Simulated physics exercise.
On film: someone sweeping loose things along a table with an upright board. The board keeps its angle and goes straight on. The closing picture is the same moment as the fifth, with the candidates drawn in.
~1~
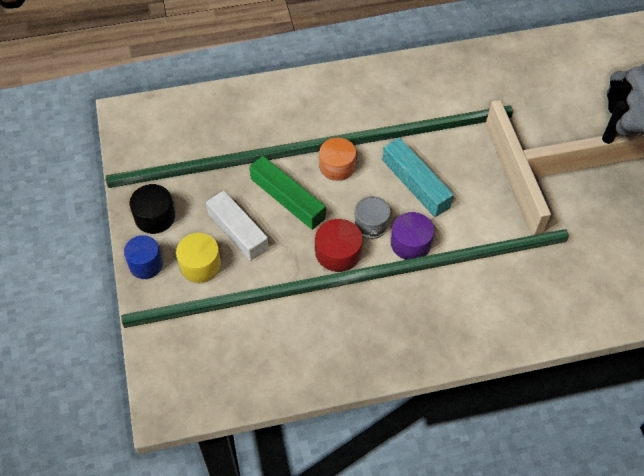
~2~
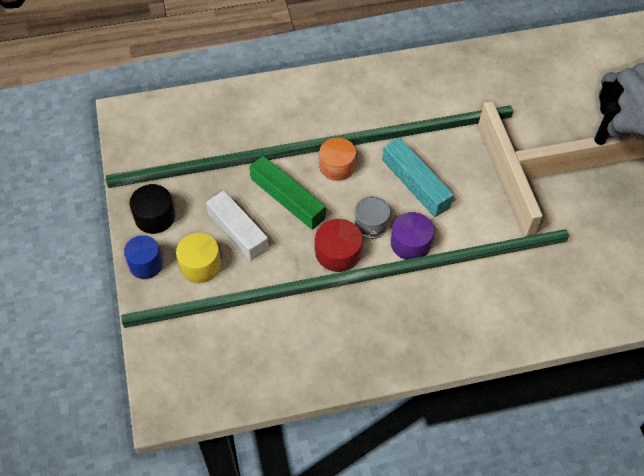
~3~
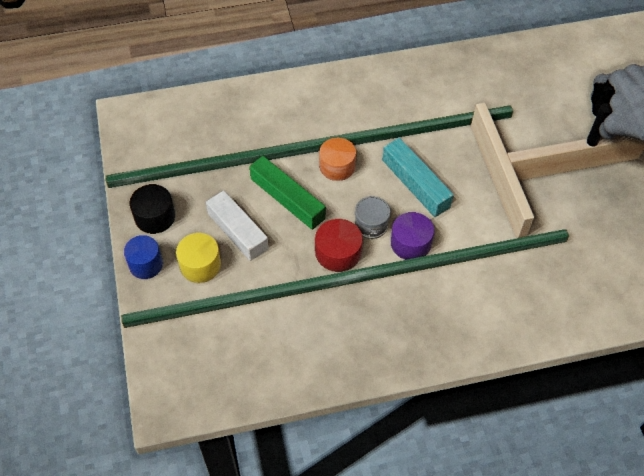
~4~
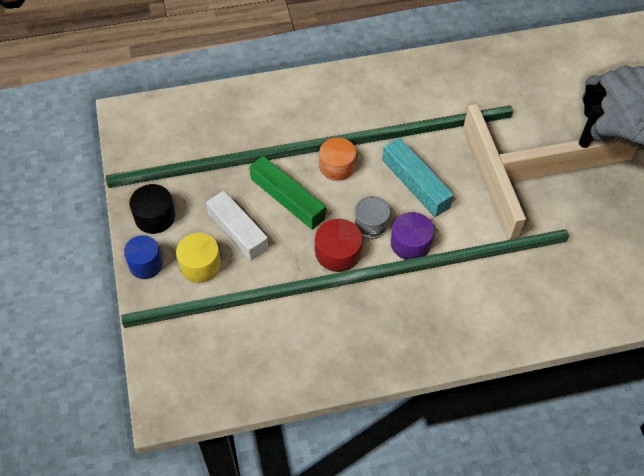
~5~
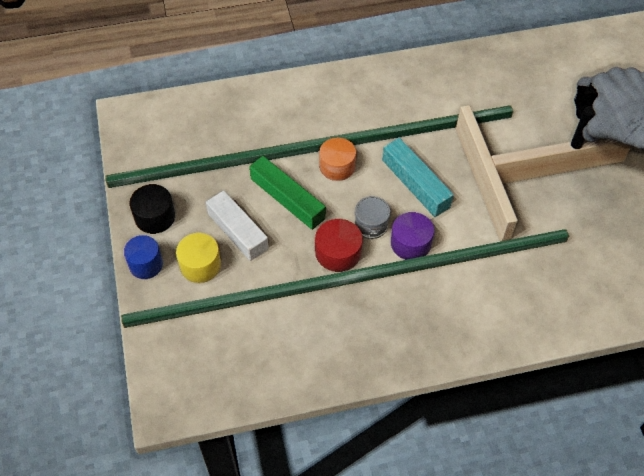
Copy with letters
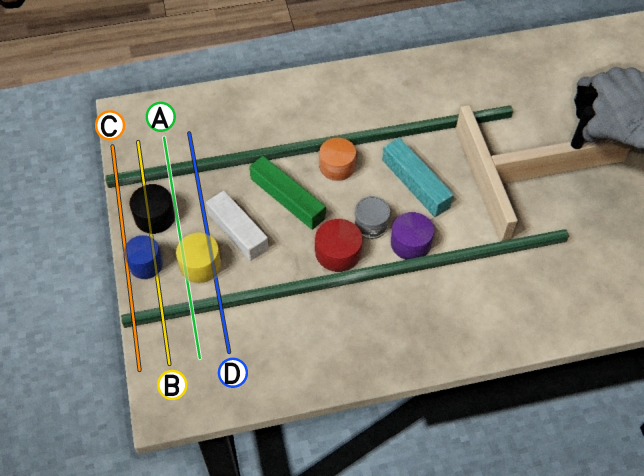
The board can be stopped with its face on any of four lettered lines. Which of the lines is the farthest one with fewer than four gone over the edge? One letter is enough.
D is the last line within the limit.
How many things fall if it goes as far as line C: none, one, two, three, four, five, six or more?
By then, six or more.
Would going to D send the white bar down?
By then, no.
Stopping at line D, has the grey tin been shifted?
By then, yes.
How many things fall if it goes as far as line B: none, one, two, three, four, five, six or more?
By then, six or more.
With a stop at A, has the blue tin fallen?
Yes.
On the marked copy, A at (181, 239); B at (152, 244); C at (125, 249); D at (208, 234).
With D. Early on, board (391, 179); purple tin (378, 245); orange tin (332, 161).
Further on, board (290, 197); black tin (146, 207); yellow tin (181, 268).
At the end, board (209, 211); blue tin over the edge; black tin over the edge; three fallen.
As for the rest, A drops five; B drops eight; C drops nine.
